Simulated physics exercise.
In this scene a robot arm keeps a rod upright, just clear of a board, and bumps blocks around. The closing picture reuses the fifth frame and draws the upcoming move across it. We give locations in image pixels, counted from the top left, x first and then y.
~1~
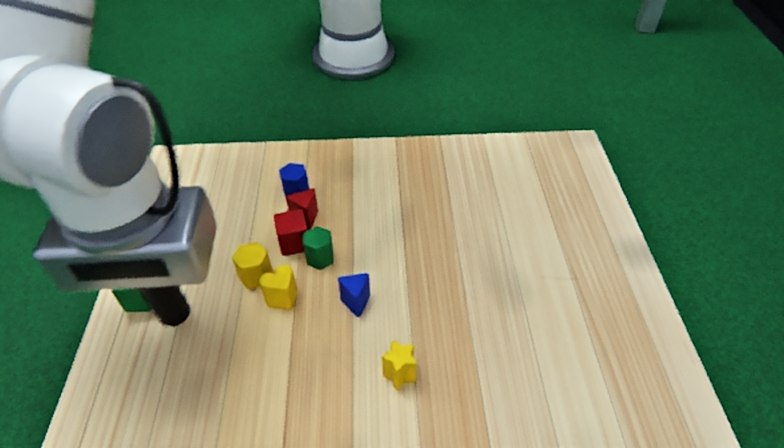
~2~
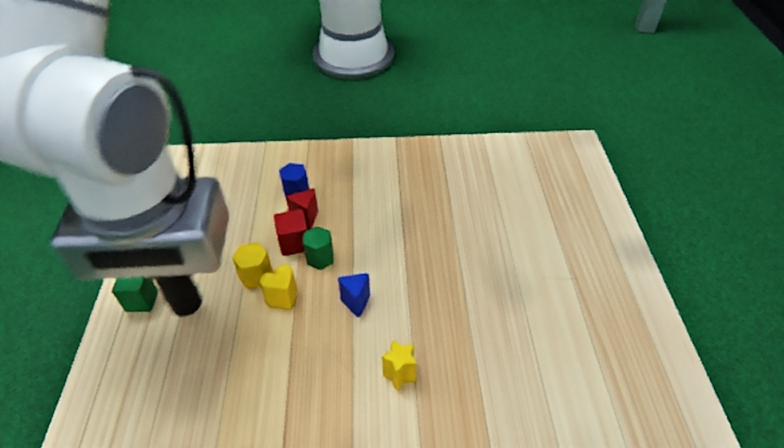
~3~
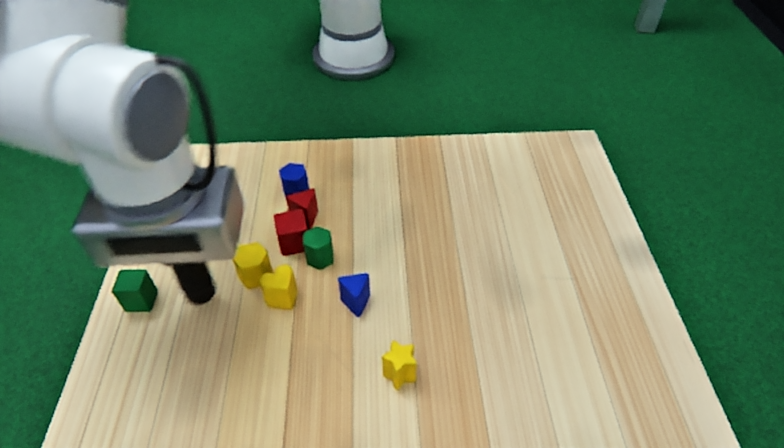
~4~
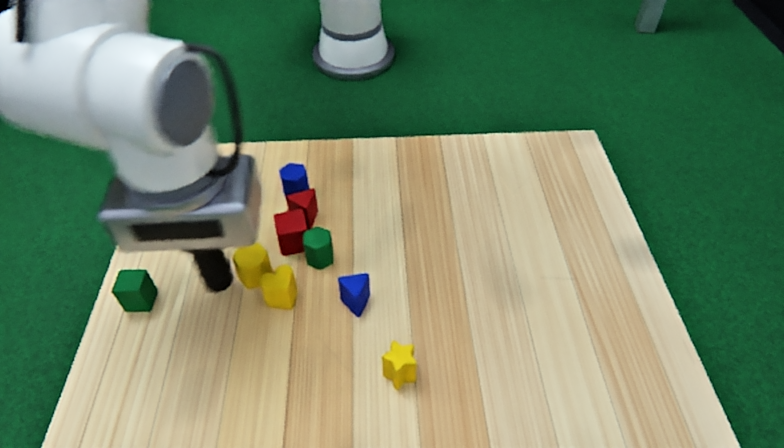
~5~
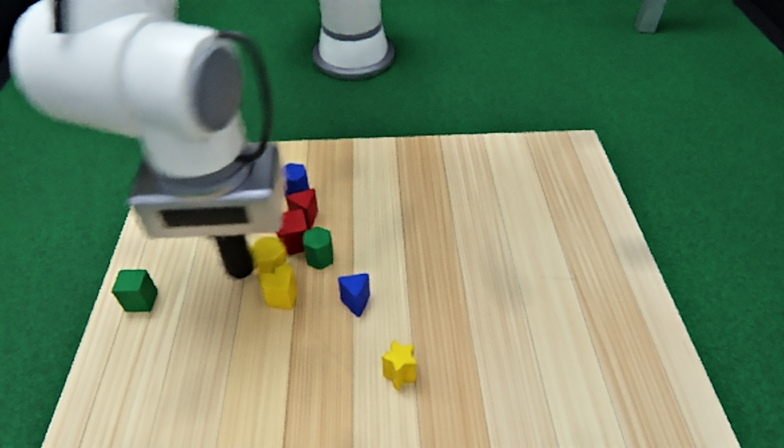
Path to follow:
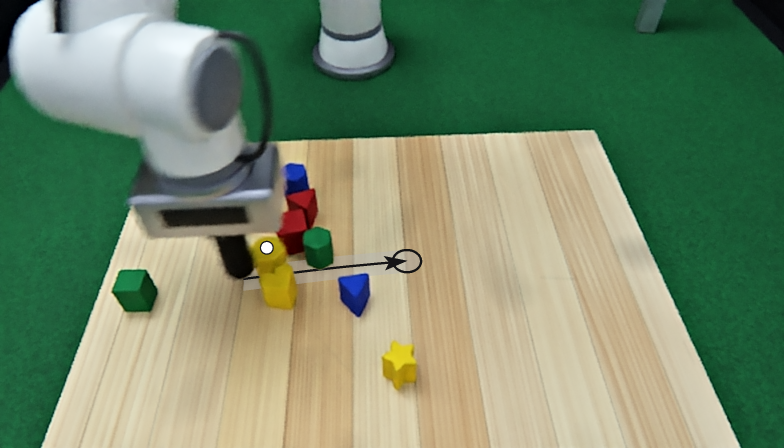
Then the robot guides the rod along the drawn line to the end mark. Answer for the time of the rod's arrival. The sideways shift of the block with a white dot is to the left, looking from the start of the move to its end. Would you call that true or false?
That is true.
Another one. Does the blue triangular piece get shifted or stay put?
Answer: Unmoved.
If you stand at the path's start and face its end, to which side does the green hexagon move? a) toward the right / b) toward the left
My pick is b.
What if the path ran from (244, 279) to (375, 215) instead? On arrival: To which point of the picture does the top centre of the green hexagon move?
The middle of its upper face should be somewhere near (382, 240).
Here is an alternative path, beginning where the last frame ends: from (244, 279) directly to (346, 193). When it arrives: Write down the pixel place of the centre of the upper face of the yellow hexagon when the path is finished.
It is at (299, 239).
The drawn path runs in a line from (244, 279) to (407, 261); the dot is on the yellow hexagon.
What follows on the original path. One third of the way, rod (298, 262); yellow hexagon (323, 239); green hexagon (348, 226), turned 30° anticlockwise.
Two thirds of the way, rod (353, 256); yellow hexagon (373, 226), turned 40° anticlockwise; green hexagon (382, 206), turned 65° anticlockwise.
At the end, rod (407, 251); yellow hexagon (404, 217), turned 115° anticlockwise; yellow heart not moved; green hexagon (386, 199), turned 100° anticlockwise; blue triangular piece not moved.
